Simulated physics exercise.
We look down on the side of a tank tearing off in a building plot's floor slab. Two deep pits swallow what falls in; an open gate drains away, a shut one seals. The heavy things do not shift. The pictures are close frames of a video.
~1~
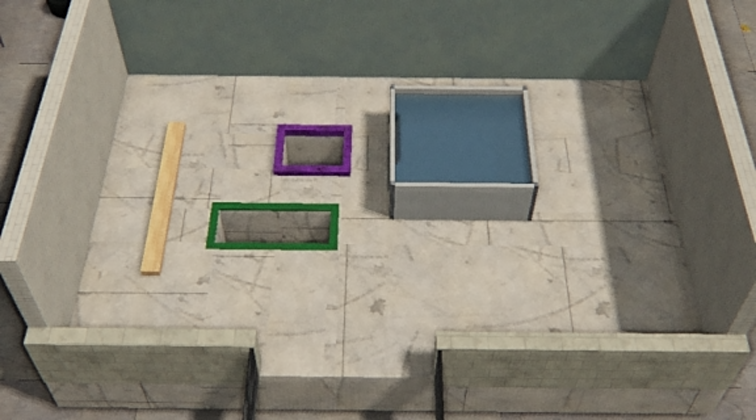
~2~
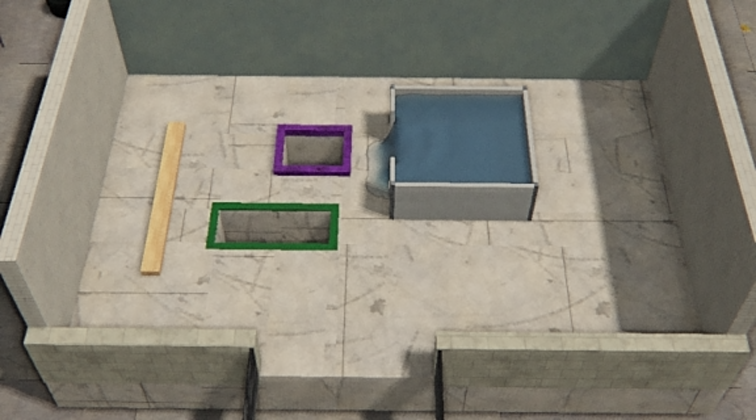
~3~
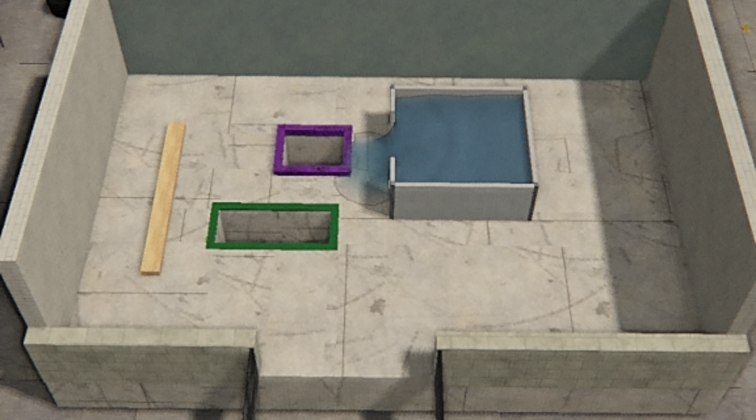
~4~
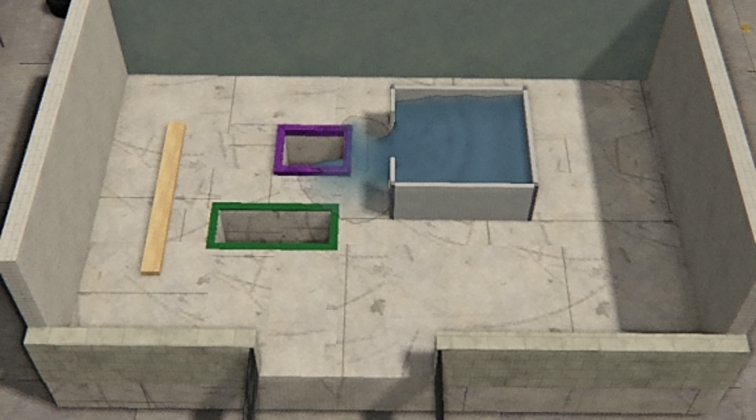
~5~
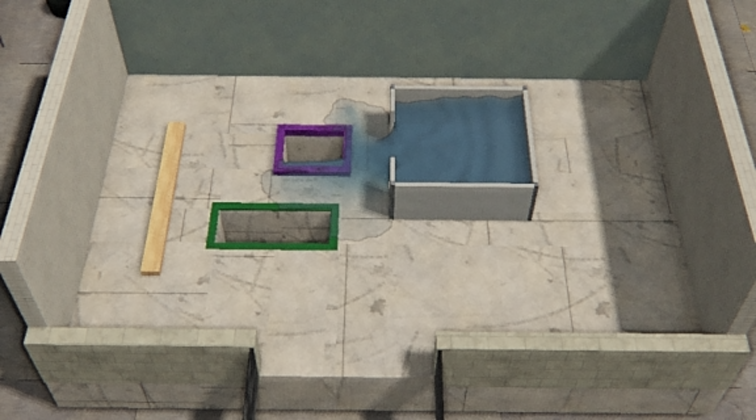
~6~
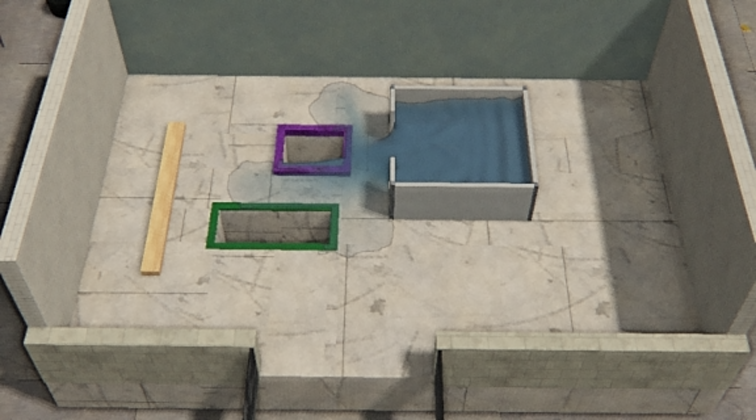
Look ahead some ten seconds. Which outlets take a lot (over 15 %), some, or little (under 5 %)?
In the end: The gate takes under 5 %; the green pit takes over 15 %; the purple pit takes over 15 %.
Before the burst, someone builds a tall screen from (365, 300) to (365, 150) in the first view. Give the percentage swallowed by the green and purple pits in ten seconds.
Parts in a hundred: Green 2, purple 2.
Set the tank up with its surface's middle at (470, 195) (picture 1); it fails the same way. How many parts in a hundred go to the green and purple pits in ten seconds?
Roughly, in per cent: Green 45, purple 2.
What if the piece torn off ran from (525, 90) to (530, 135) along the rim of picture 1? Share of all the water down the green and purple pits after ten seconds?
In per cent: Green 8, purple 0.
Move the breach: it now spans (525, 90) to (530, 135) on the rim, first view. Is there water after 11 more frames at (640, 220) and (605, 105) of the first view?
In turn: Flooded, wet.
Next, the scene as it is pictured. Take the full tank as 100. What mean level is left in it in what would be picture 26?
Close to 42 %.
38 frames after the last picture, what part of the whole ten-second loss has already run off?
Some 85 per cent.
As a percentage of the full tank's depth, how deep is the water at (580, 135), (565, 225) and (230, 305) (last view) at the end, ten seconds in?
In turn 2, 0 and 4 in a hundred.
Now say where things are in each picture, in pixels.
In the first frame, the tank at (461, 138) is whole and still.
In the second frame, the front is at (380, 143), out from the gap at (394, 156).
In the third frame, the front is at (342, 186), out from the gap at (394, 158).
In the fourth frame, water pours out at (394, 159) and has run to (306, 179).
In the fifth frame, water pours out at (394, 158) and has run to (268, 182).
In the sixth frame, the front is at (235, 188), out from the gap at (394, 158).
A moment on, water covers 15 % of the floor; the gate 0 %, the green pit 5 %, the purple pit 10 %.
Next, water covers 20 % of the floor; the gate 0 %, the green pit 10 %, the purple pit 16 %.
Then, water covers 30 % of the floor; the gate 0 %, the green pit 16 %, the purple pit 21 %.
Later, water covers 45 % of the floor; the gate 0 %, the green pit 22 %, the purple pit 25 %.
In the end, water covers 60 % of the floor; the gate 1 %, the green pit 28 %, the purple pit 26 %.
